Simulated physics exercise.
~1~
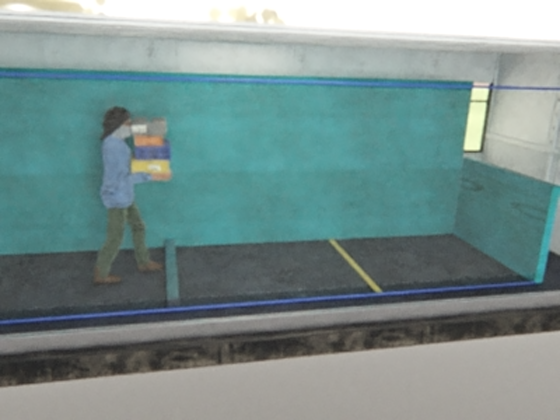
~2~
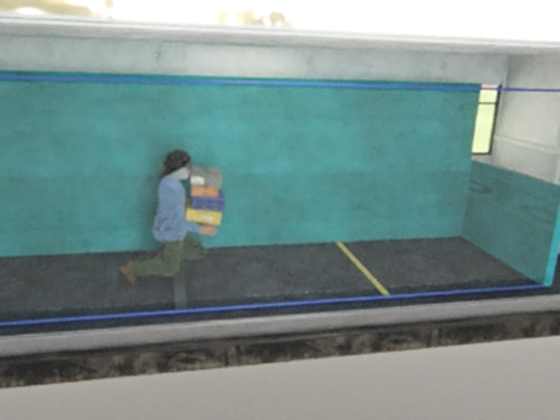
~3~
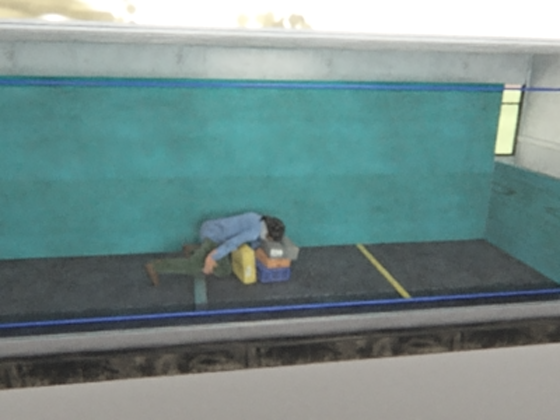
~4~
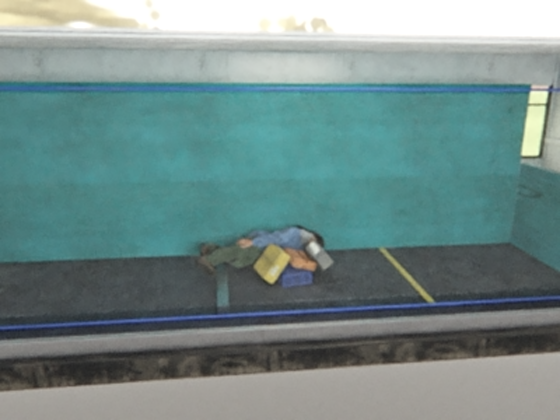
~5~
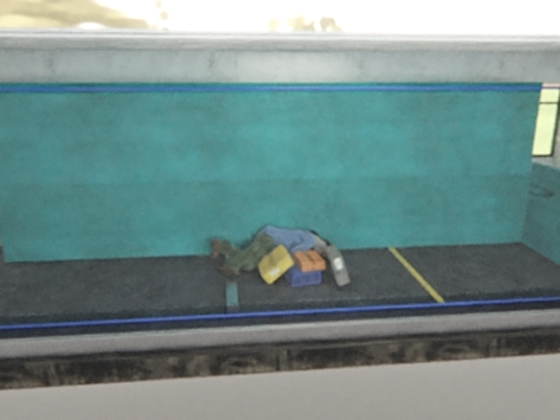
A courier in a blue shirt and green trousers, arms around a stack of grey, orange, blue and yellow parcels, stands at the left of a dark floor before a teal wall, seen from the side and slightly above. A low rail crosses the floor by the feet, with a yellow line farther right. The courier pitches forward over the rail, knees folding, and drops face down as the stack lands and comes apart. The yellow parcel tips over, and the grey one slides off rightward. The courier ends slumped among the parcels, all short of the yellow line.
